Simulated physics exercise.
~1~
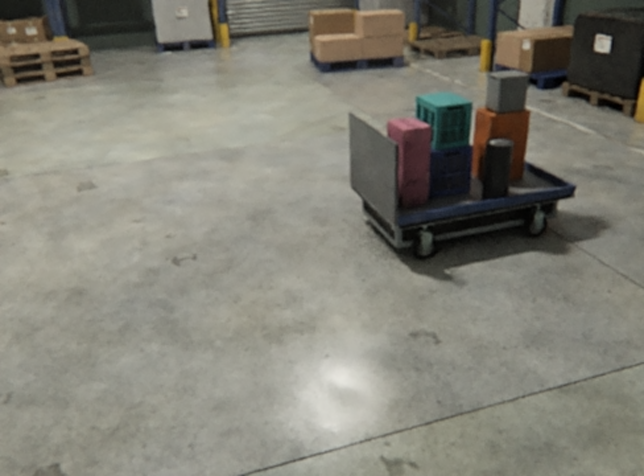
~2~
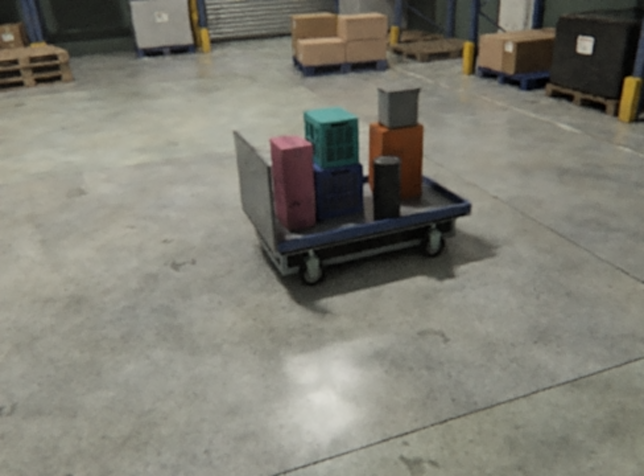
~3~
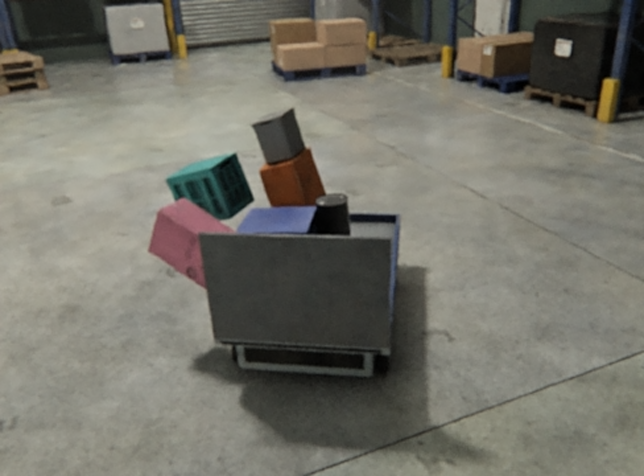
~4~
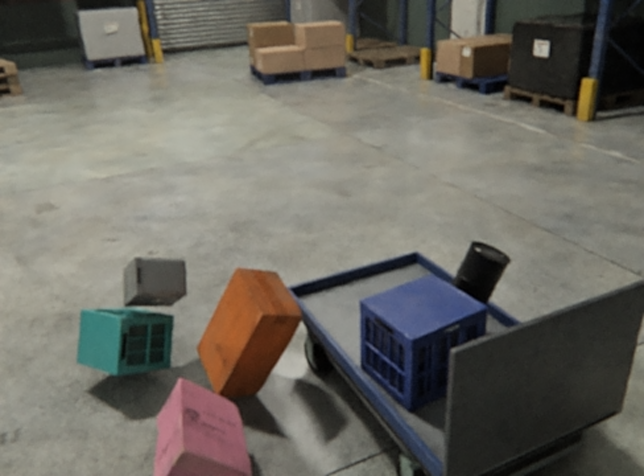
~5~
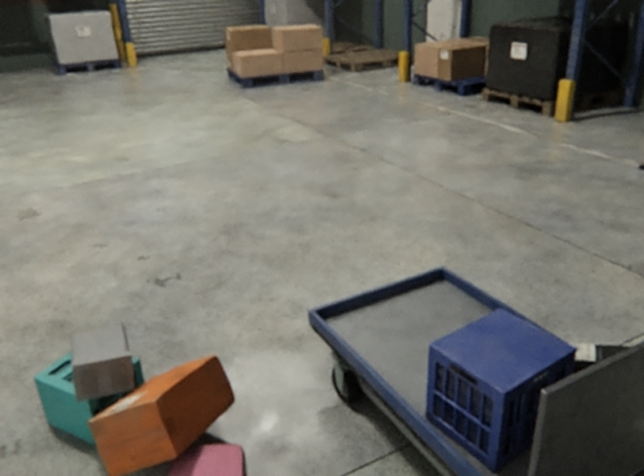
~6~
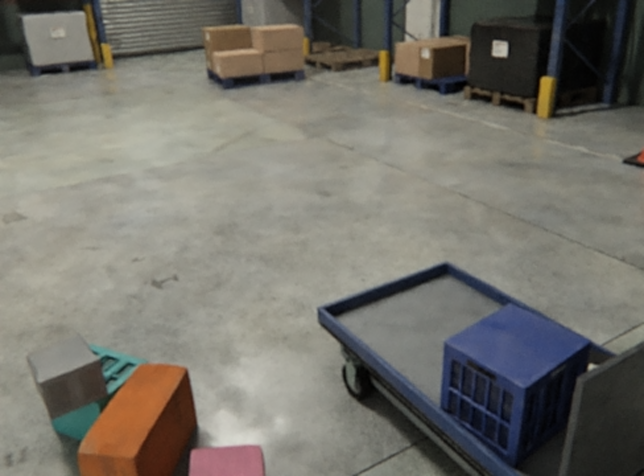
A flat cart with a blue-edged deck and a tall grey end board rolls across a concrete warehouse floor, seen from slightly above, with pallets and a shutter behind. It carries a pink box, a turquoise crate on a blue crate, a grey tote on an orange box, and a black canister. The cart moves left, then swings sharply round toward the viewer. The pink box, turquoise crate and grey tote spill off to the left, followed by the orange box, while the canister tips behind the blue crate. Finally, the four fallen things lie at lower left, and the blue crate remains upright on the stopped cart.
